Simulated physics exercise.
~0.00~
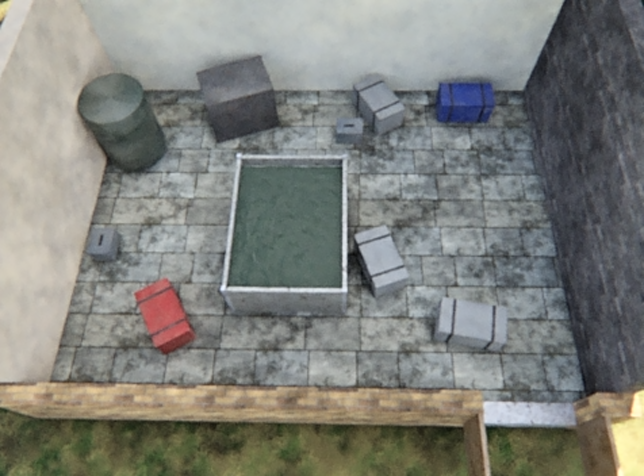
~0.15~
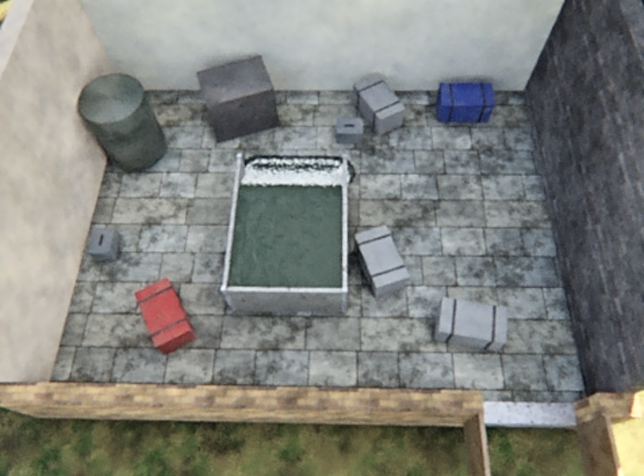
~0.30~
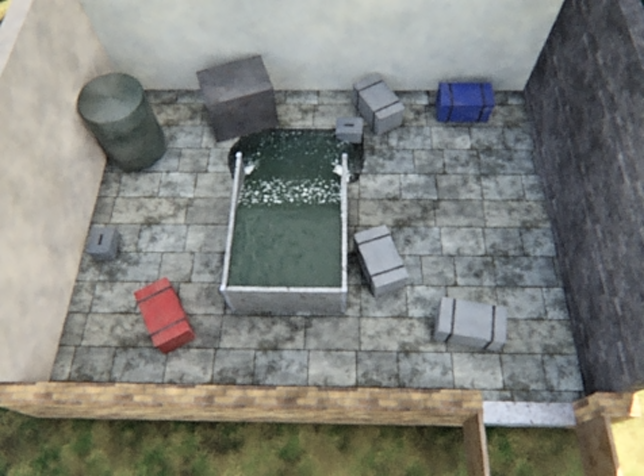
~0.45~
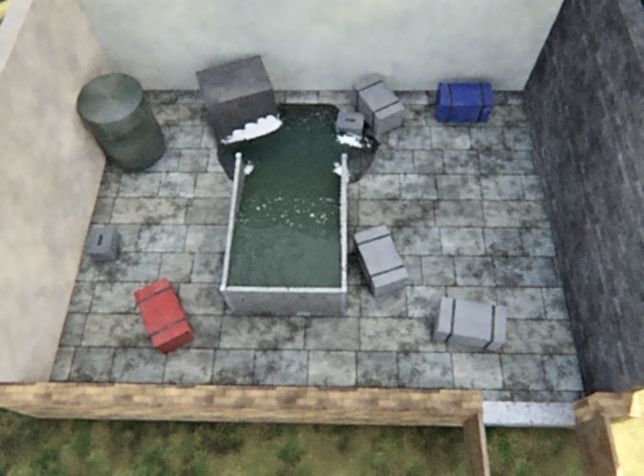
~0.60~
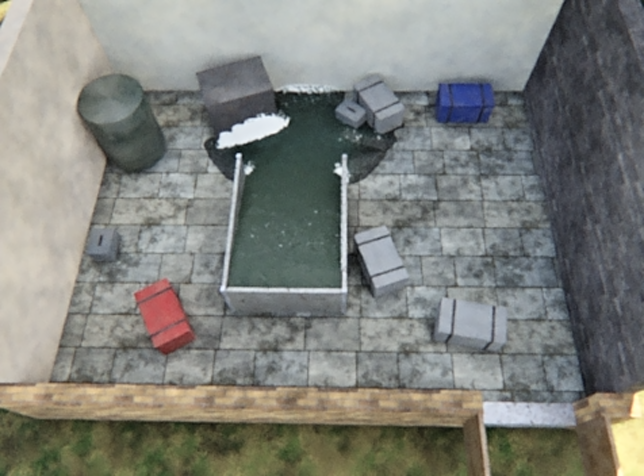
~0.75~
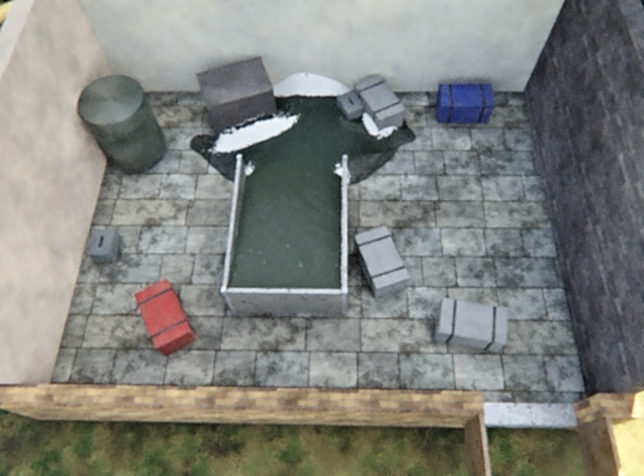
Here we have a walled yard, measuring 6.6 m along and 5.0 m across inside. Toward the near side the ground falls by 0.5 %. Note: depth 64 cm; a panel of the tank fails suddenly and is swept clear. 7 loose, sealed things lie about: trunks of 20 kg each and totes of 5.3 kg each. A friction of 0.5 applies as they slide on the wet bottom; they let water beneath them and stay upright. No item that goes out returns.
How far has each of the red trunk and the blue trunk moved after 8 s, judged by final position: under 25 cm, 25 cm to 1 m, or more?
Outcome: The red trunk remains where it was; the blue trunk ends up well away.
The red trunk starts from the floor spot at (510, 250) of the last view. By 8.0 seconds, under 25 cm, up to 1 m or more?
Short answer: It drifts a great distance.
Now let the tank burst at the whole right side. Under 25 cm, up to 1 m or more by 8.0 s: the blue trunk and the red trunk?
Then the blue trunk goes a great distance and the red trunk remains roughly in place.
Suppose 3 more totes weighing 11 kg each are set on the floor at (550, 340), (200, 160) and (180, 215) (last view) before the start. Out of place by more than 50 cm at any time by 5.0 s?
Answers, first to last: Exceeding, exceeding, not exceeding.
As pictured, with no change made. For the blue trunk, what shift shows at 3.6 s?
By then it has shifted roughly 150 cm.
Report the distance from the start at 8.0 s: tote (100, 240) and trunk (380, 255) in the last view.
The first ends 250 cm from its start, the second 0 cm.
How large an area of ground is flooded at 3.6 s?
Wet area: Approx. 23 m2.
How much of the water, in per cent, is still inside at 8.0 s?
84 % or so.
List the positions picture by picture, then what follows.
The red trunk at (161, 311) rests on the ground; the blue trunk at (467, 94) rests on the ground; water covers 2.8 m2; 0 of 7 have shifted, in the first frame.
The red trunk at (161, 311) rests on the ground; the blue trunk at (467, 94), on the bottom; 3.6 m2 under water; 0 of 7 have shifted, in the second frame.
The red trunk at (161, 311) rests on the ground; the blue trunk at (467, 94) rests on the ground; water covers 4.6 m2; 0 of 7 have shifted, in the third frame.
The red trunk at (161, 311), on the bottom; the blue trunk at (466, 94) rests on the ground; water covers 5.4 m2; 1 of 7 have shifted, in the fourth frame.
The red trunk at (161, 311), on the bottom; the blue trunk at (467, 94), on the bottom; 6.2 m2 under water; 1 of 7 have shifted, in the fifth frame.
The red trunk at (162, 312) rests on the ground; the blue trunk at (467, 95) rests on the ground; water covers 6.8 m2; 1 of 7 have shifted, in the sixth frame.
After 1.6 s the red trunk is near (162, 312), 0.0 m from its start, aground; the blue trunk is near (474, 96), 0.1 m from its start, aground; 0 of 7 are out; 1 afloat.
After 3.6 s the red trunk is near (162, 312), 0.0 m from its start, aground; the blue trunk is near (523, 170), 1.6 m from its start, afloat; 0 of 7 are out; 2 afloat.
After 5.6 s the red trunk is near (162, 312), 0.0 m from its start, aground; the blue trunk is near (539, 395), 4.5 m from its start, afloat; 0 of 7 are out; 2 afloat.
After 8.0 s the red trunk is near (167, 311), 0.1 m from its start, afloat; the blue trunk has gone out; 2 of 7 are out; 1 afloat.
